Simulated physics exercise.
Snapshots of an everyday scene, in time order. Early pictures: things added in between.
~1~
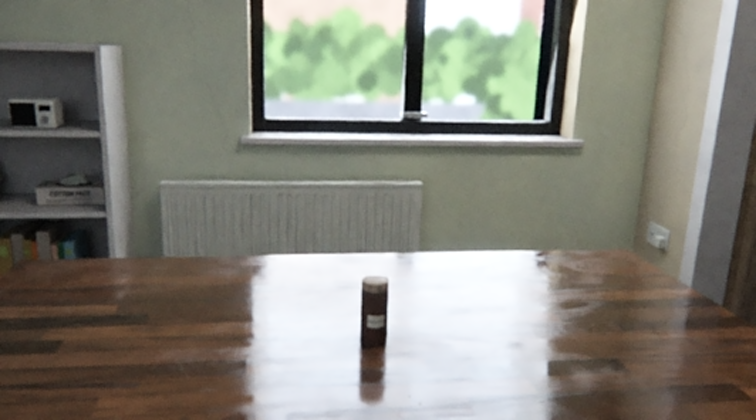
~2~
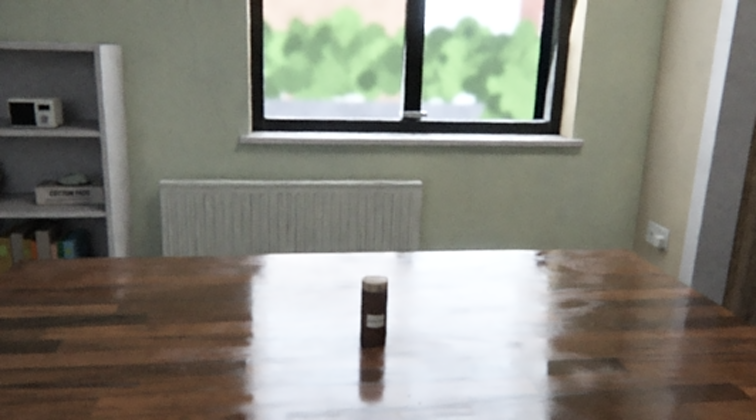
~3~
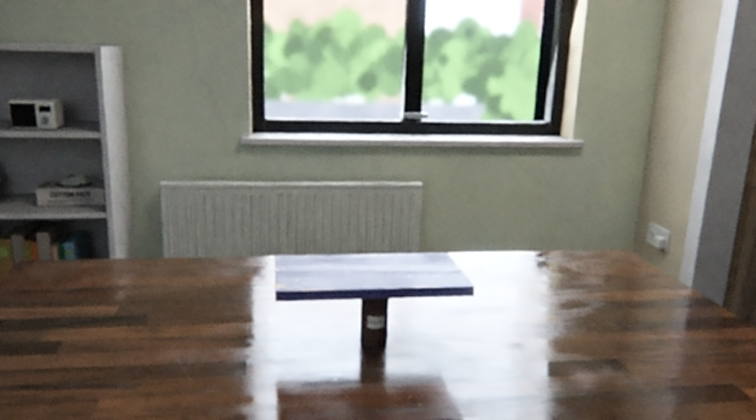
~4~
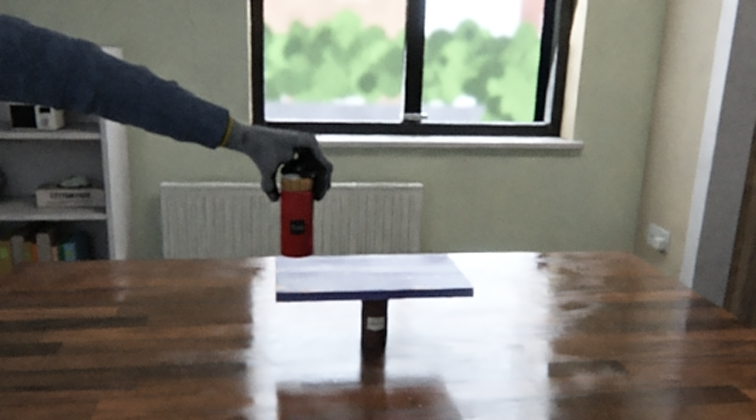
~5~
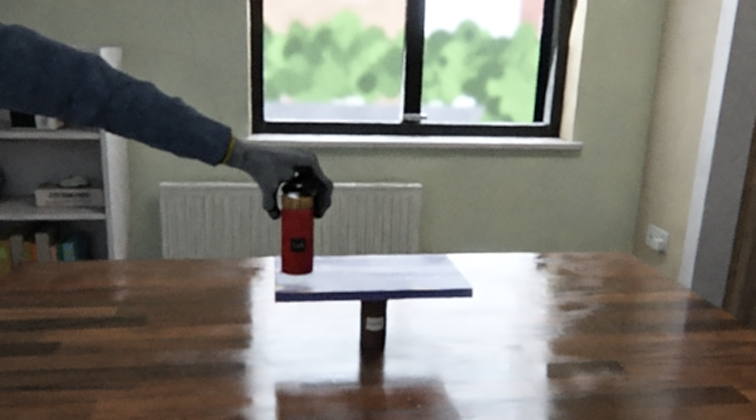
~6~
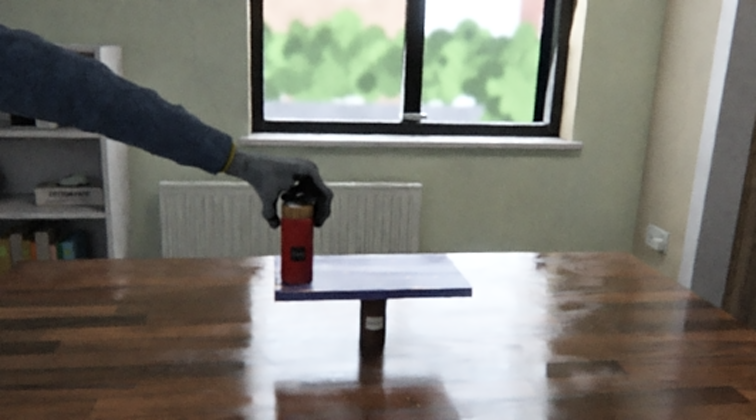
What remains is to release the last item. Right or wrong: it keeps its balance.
Wrong.
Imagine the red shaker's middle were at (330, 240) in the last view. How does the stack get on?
Well, it crumbles then.
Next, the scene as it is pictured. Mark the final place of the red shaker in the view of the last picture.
Near (161, 368).
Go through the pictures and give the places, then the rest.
The last thing is not in view yet; brown shaker (374, 310), in the first frame.
The last thing is not in view yet; brown shaker (374, 310), in the second frame.
The last thing is not in view yet; brown shaker (375, 311), in the third frame.
Coming down; red shaker (297, 215); brown shaker (375, 312), in the fourth frame.
Coming down; red shaker (298, 233); brown shaker (374, 312), in the fifth frame.
In place under the hand; red shaker (297, 242); brown shaker (373, 312), in the sixth frame.
Then, 0.40 s on from there, red shaker now fallen; blue board turned 36° from how it was put.
Then, 0.60 s on from there, blue board turned 34° from how it was put; brown shaker shifted a little.
Then, 0.90 s on from there, blue board now fallen; brown shaker shifted about its own width.
In the end, fallen, red shaker and blue board; brown shaker unmoved. At the end, from the last picture's camera, red shaker near (161, 369). The stack loses its balance.
